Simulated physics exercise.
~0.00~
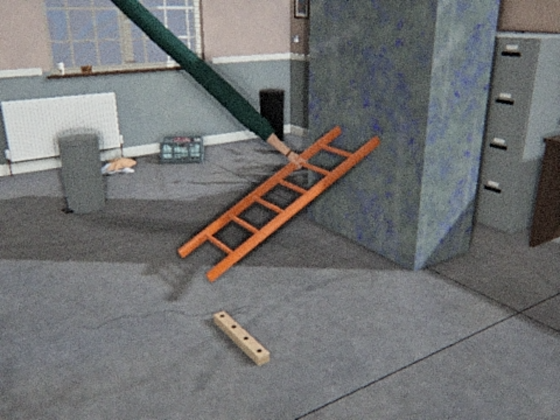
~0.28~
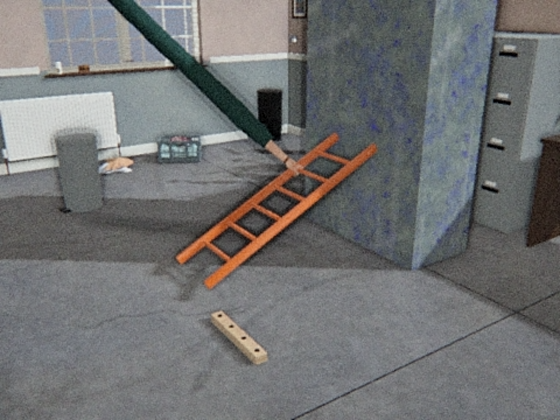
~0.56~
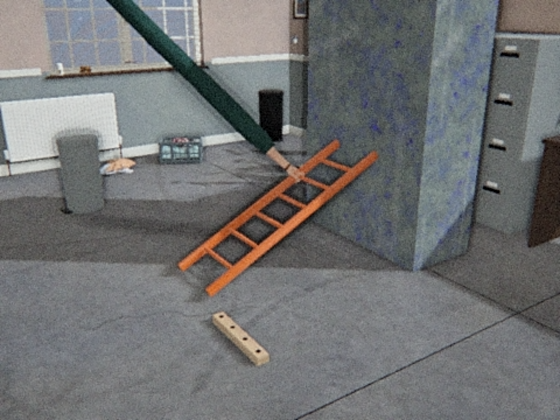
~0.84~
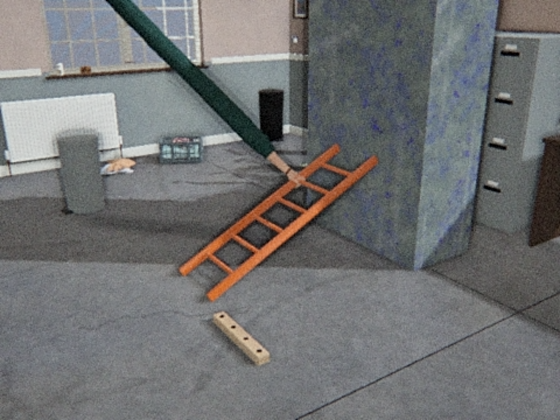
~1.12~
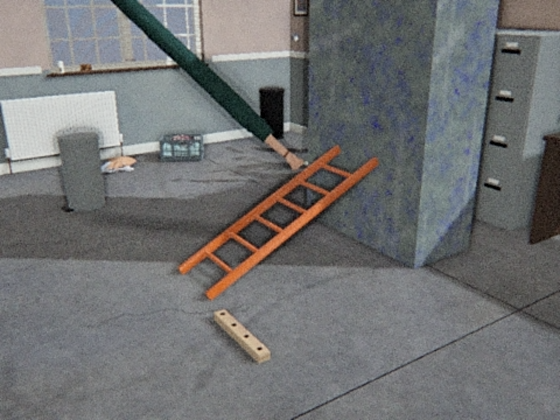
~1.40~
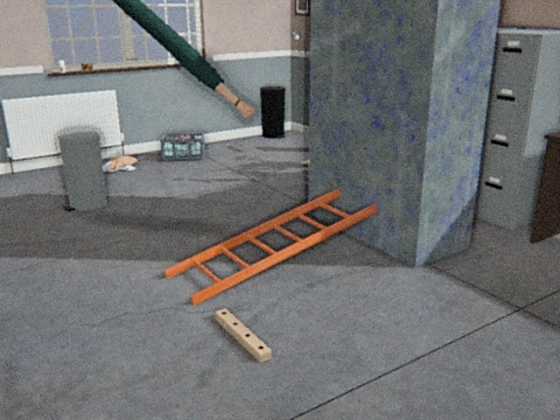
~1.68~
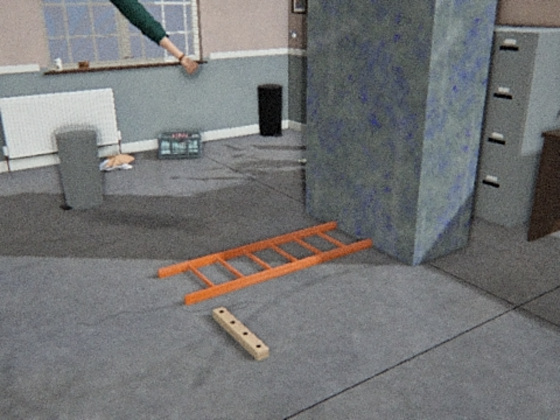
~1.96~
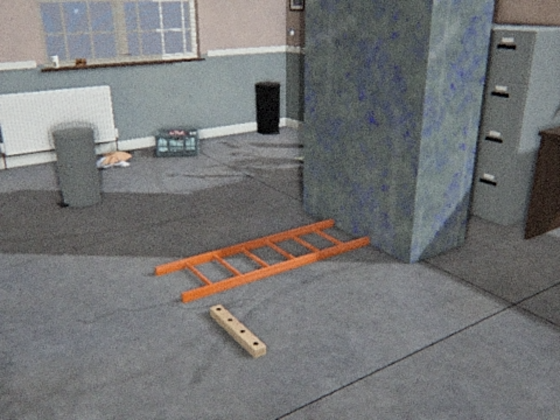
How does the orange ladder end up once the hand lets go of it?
It does not stay leaning against the column. Its foot slides out and it drops down to lie on the floor.
